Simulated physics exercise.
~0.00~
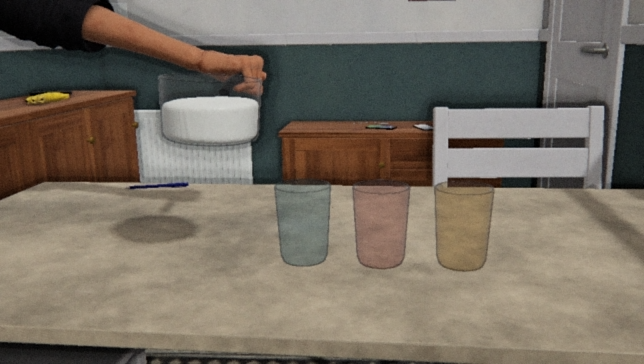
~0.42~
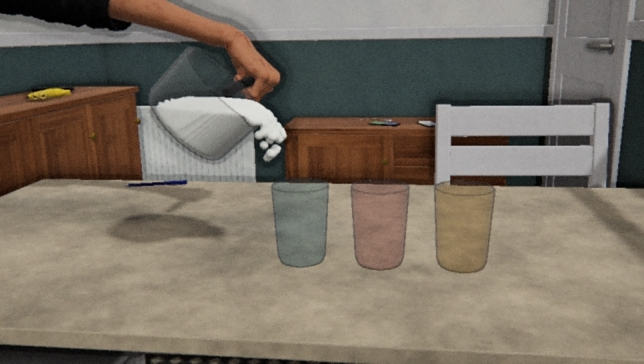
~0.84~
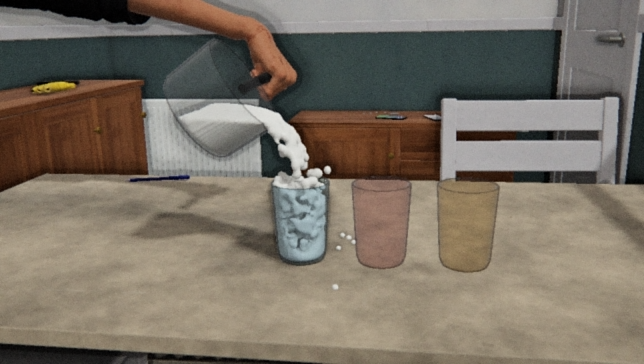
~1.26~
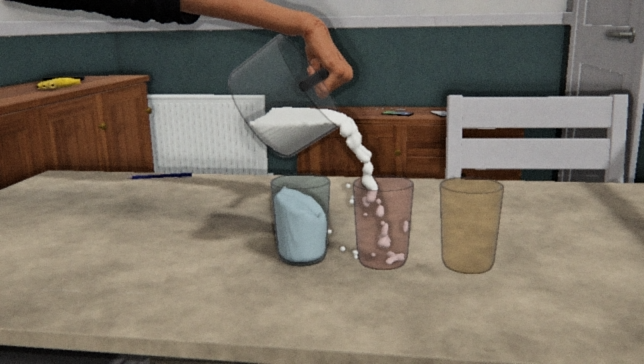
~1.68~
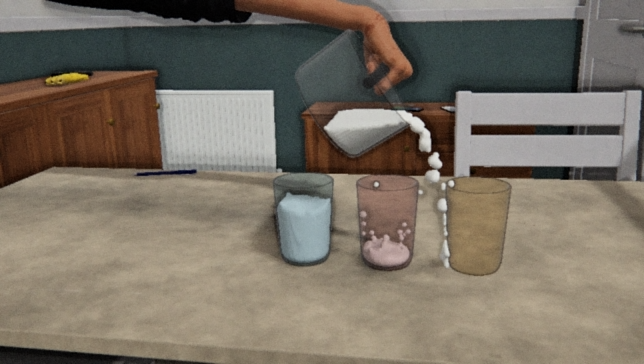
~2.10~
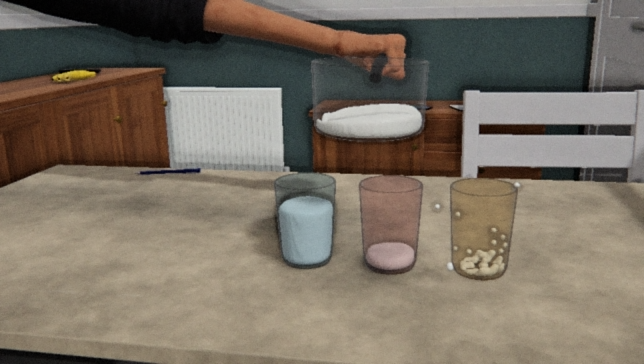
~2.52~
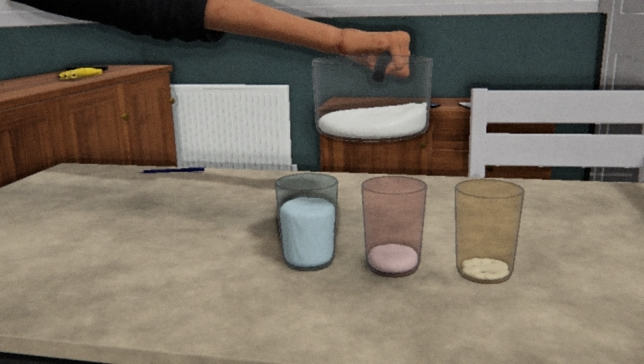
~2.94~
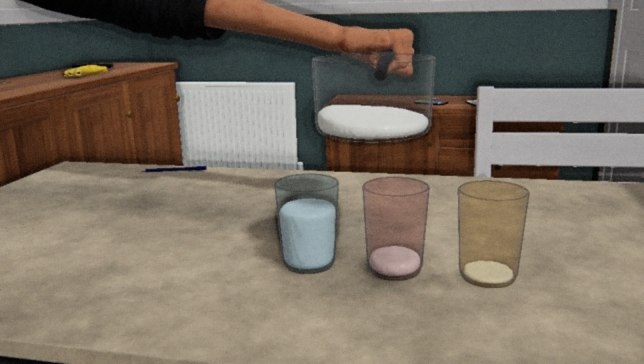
In a room with wooden cabinets, a hand tilts a clear pot of milk and moves it right along three empty glasses on a table, pouring into each, then levels it, leaving the blue left glass fullest and the pink and yellow ones with only a little.
